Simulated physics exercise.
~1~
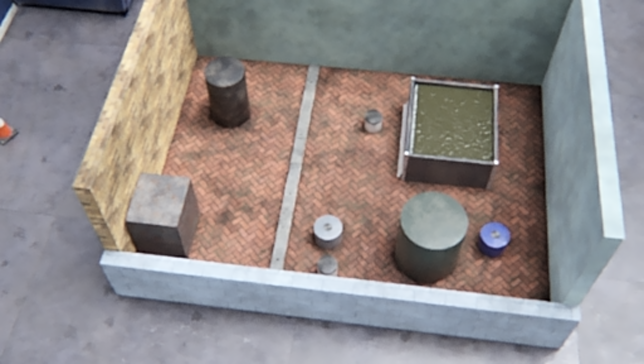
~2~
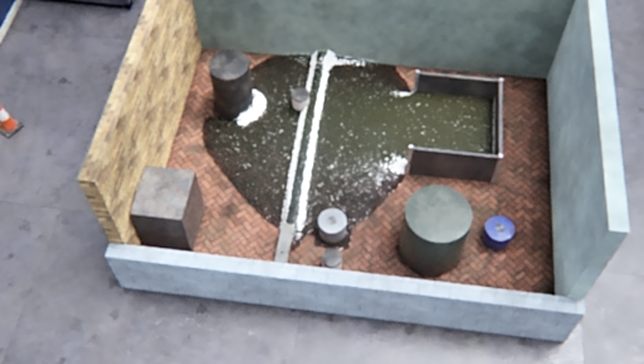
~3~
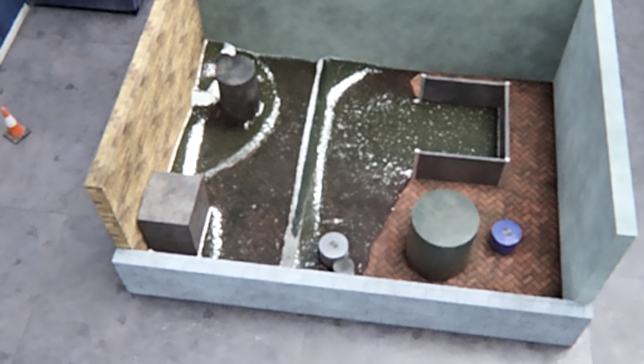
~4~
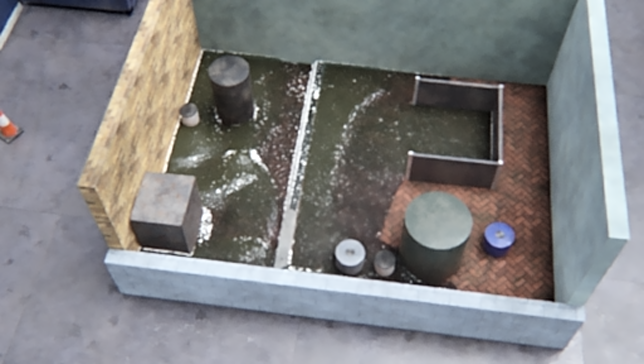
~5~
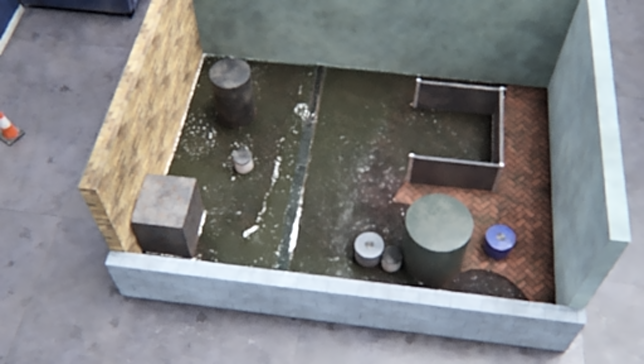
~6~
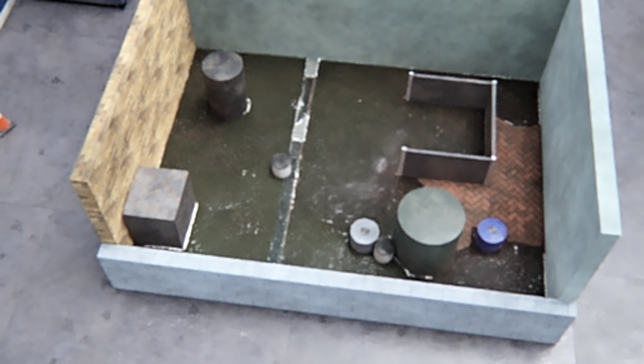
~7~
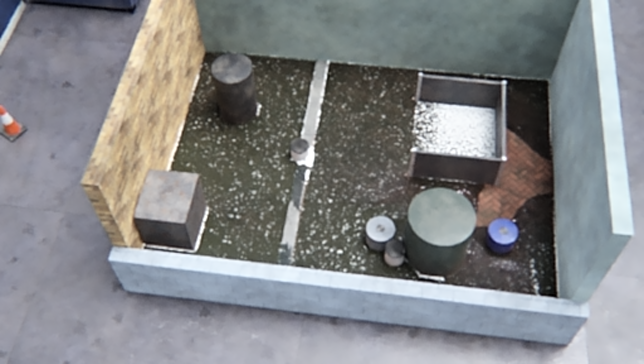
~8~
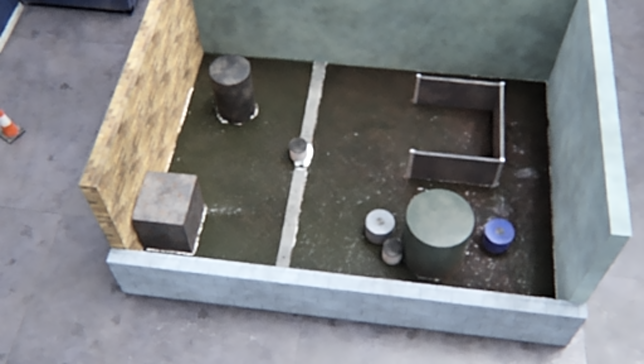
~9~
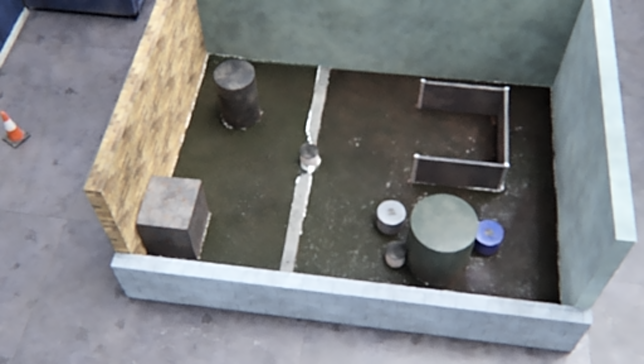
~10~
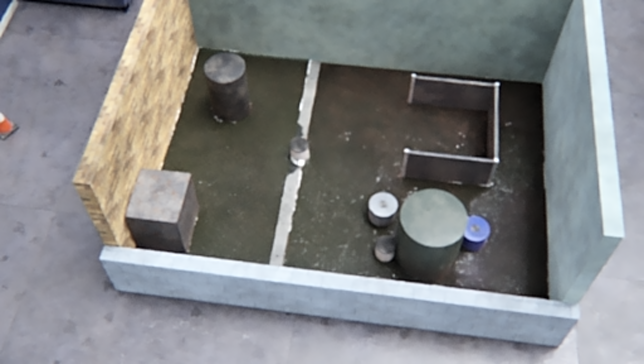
At the start, a walled brick-floored pen holds a square tank of murky water, large grey and green cylinders, a block, a low kerb and several small round tubs and pails. One tank panel gives way, and water rushes left across the kerb, sweeping a small grey pail to the far left. The flood spreads, and two other small containers drift right toward the green cylinder. The pail floats back and settles by the kerb as water gradually covers the bricks. Finally the blue tub shifts slightly left, ending beside the green cylinder, still right of the kerb.
